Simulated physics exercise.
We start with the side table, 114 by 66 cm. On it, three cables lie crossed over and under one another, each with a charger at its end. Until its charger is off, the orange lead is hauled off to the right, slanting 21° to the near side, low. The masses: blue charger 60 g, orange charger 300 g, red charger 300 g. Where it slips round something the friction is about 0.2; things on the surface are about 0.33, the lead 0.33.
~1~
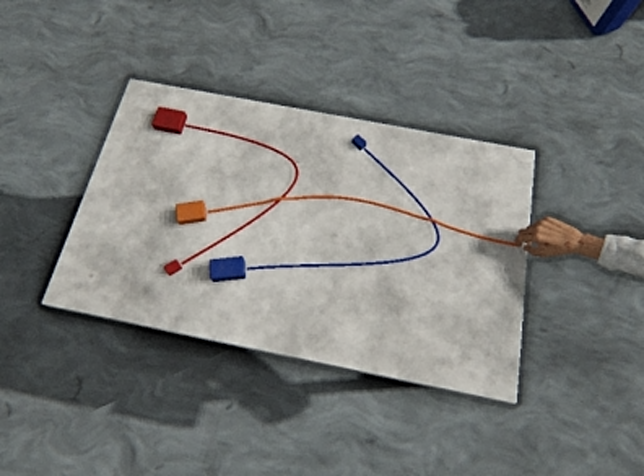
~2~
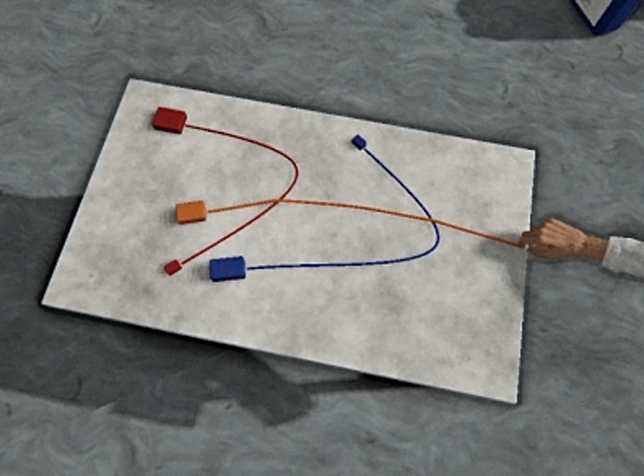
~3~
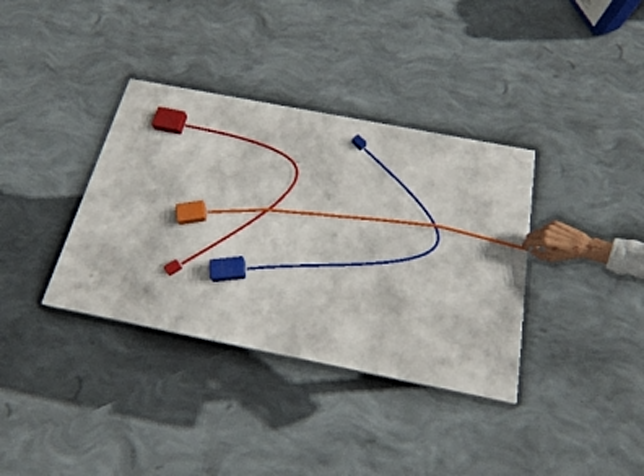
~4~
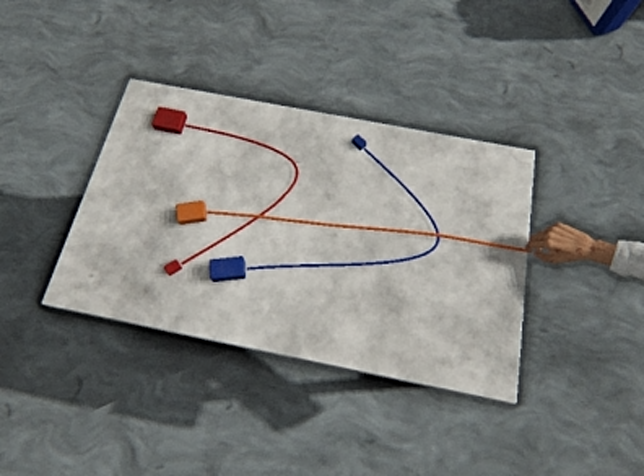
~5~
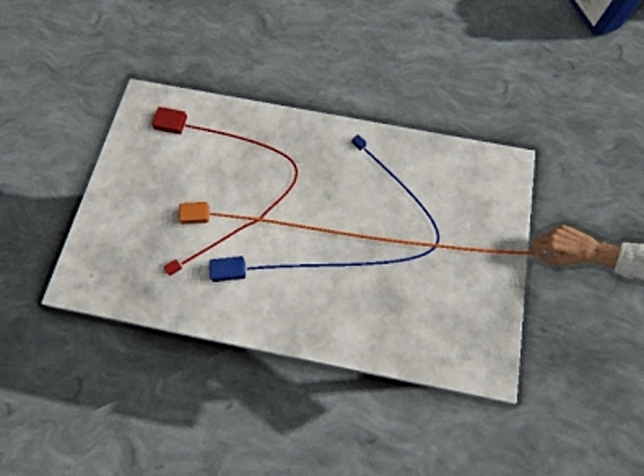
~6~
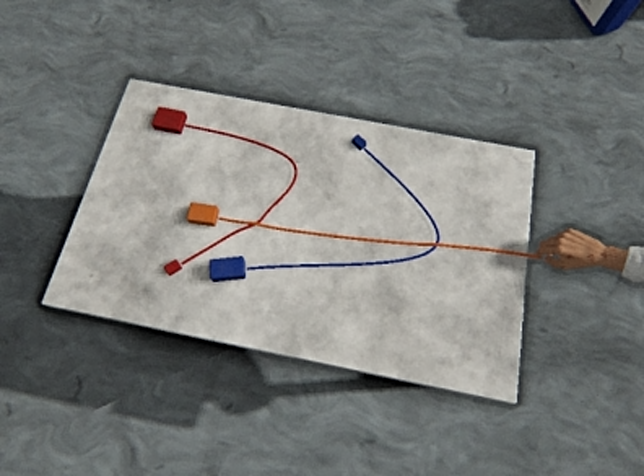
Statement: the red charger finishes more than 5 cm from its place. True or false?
False.
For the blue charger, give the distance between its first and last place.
Net displacement of the blue charger: 2 cm.
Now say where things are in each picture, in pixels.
The first picture shows red charger (168, 118); crossings (281, 197) orange over red, (428, 219) orange over blue; orange lead runs through (428, 219) (367, 202) (306, 198) (245, 206); grip (521, 246).
In the second picture, orange lead runs through (369, 209) (245, 206); grip (524, 248).
In the third picture, orange lead runs through (370, 219) (245, 211); grip (528, 250).
In the fourth picture, orange lead runs through (371, 229) (245, 215); grip (531, 251).
The fifth picture shows orange charger (193, 211); orange lead runs through (374, 238) (247, 218); grip (535, 254).
The sixth picture shows red charger (168, 118); orange lead runs through (445, 245) (381, 241) (318, 234) (255, 224); grip (542, 257).
Next, the orange lead's tail end at (314, 233); orange charger 28 cm off its start, red plug 2 cm off its start.
Then, the orange lead's tail end at (420, 261); orange charger 55 cm off its start, red plug 2 cm off its start, blue charger 1 cm off its start.
After that, the orange lead's tail end at (528, 298); orange charger 82 cm off its start at (517, 289), red plug 2 cm off its start at (181, 262), blue charger 1 cm off its start at (231, 267).
Later, the orange lead has left the top; orange charger over the edge, red plug 2 cm off its start, blue charger 1 cm off its start.
At the end, the orange lead has left the top; red charger 0 cm off its start at (168, 118), orange charger over the edge, red plug 2 cm off its start at (181, 262), blue charger 1 cm off its start at (231, 267).
